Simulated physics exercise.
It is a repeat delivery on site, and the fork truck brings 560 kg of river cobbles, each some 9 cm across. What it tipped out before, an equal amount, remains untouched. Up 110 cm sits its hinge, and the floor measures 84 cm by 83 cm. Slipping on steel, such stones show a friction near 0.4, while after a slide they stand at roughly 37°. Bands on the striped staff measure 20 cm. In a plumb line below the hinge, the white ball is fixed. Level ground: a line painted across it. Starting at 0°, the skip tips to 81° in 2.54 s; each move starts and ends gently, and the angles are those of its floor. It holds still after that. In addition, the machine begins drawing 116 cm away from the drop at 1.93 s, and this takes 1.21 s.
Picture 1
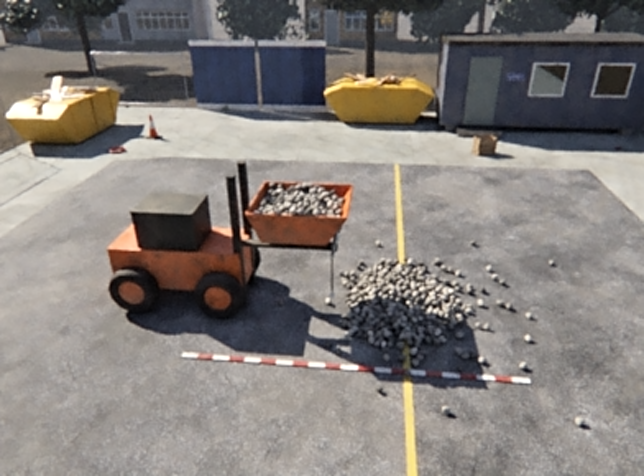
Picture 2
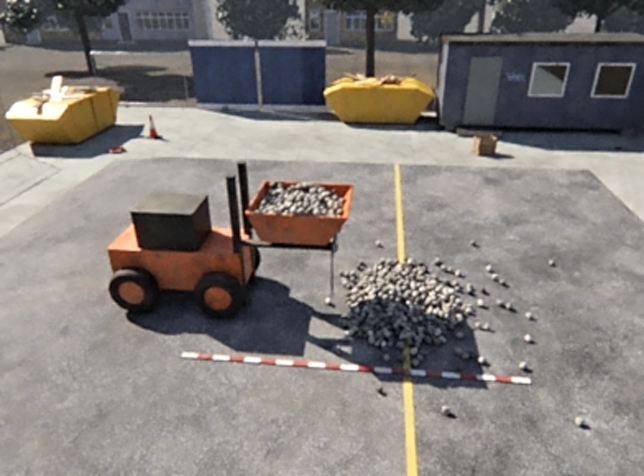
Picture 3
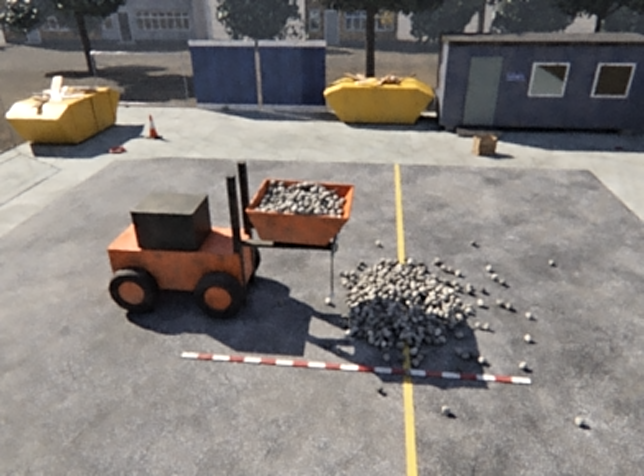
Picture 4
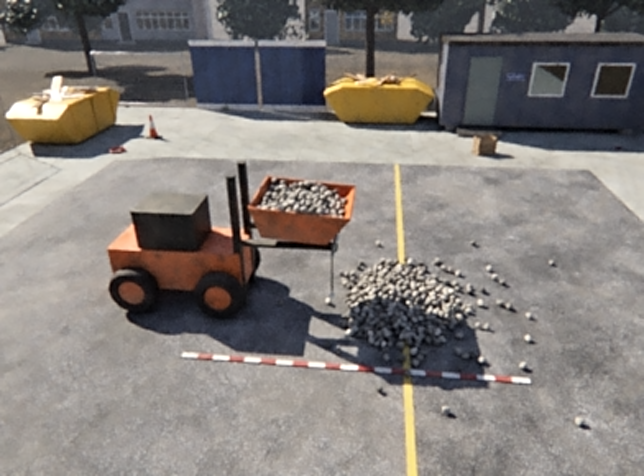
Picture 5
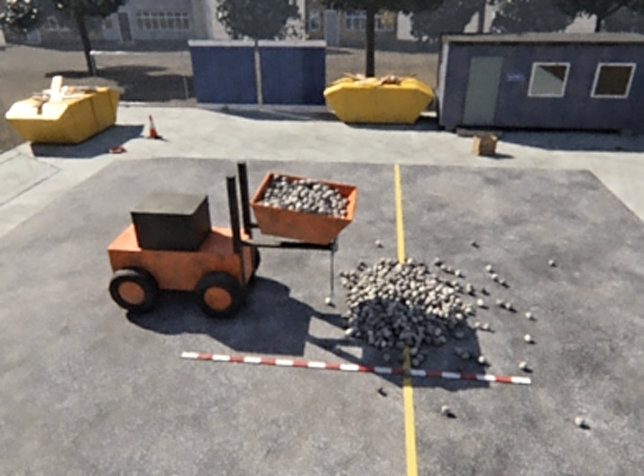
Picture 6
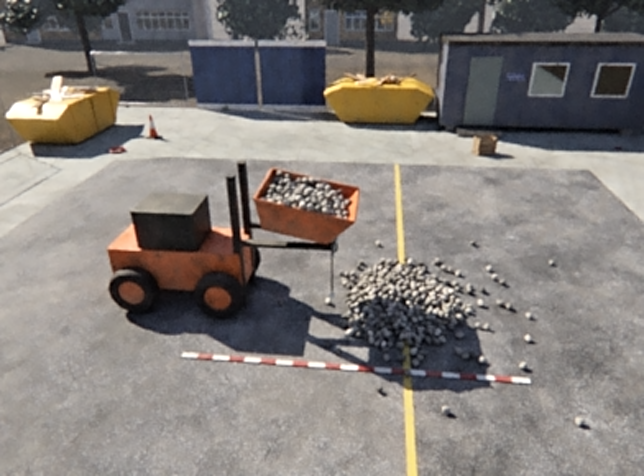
A paved yard with a yellow line painted across it is seen from above, with yellow skips, a dark cabin and trees behind. An orange fork truck with a dark top stands at left, holding up an orange skip of grey stones beside a loose grey heap and a red-and-white striped staff. The skip slowly tilts, its right side lower, while everything else stays still.
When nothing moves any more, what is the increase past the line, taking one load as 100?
I would say 35 out of 100.
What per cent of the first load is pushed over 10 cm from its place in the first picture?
15 per cent.
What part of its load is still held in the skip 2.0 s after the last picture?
Some 10 %, roughly, is held.
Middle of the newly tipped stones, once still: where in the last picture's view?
Centre: Approx. (383, 298).
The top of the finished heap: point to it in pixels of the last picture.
I'd put the top near (388, 287).
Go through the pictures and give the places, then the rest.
The first picture shows lip at (347, 219), floor tilted 0°, highest stones at (301, 190). The earlier load is highest near (385, 293), 24 cm above ground level, 59 % short of the line, 41 % past the line.
The second picture shows lip at (347, 219), floor tilted 1°, highest stones at (299, 190).
The third picture shows lip at (348, 219), floor tilted 2°, highest stones at (295, 189).
The fourth picture shows lip at (350, 220), floor tilted 4°, highest stones at (293, 186).
The fifth picture shows lip at (352, 221), floor tilted 8°, highest stones at (292, 185).
The sixth picture shows lip at (355, 222), floor tilted 11°, highest stones at (285, 183).
Then, 1.3 s after the last picture the floor is at 68°; in per cent of one load, 94 in the skip, 64 short of the line, 41 past the line; the foremost stones are at (526, 315).
Then, 2.0 s after the last picture the floor is at 81°; in per cent of one load, 11 in the skip, 116 short of the line, 73 past the line; the foremost stones are at (526, 315).
Then, 3.0 s after the last picture the floor is at 81°; in per cent of one load, 0 in the skip, 123 short of the line, 76 past the line; the foremost stones are at (523, 305).
Then, 5.7 s after the last picture the floor is at 81°; in per cent of one load, 0 in the skip, 124 short of the line, 76 past the line; the foremost stones are at (523, 305). Net gain past the line, 35.
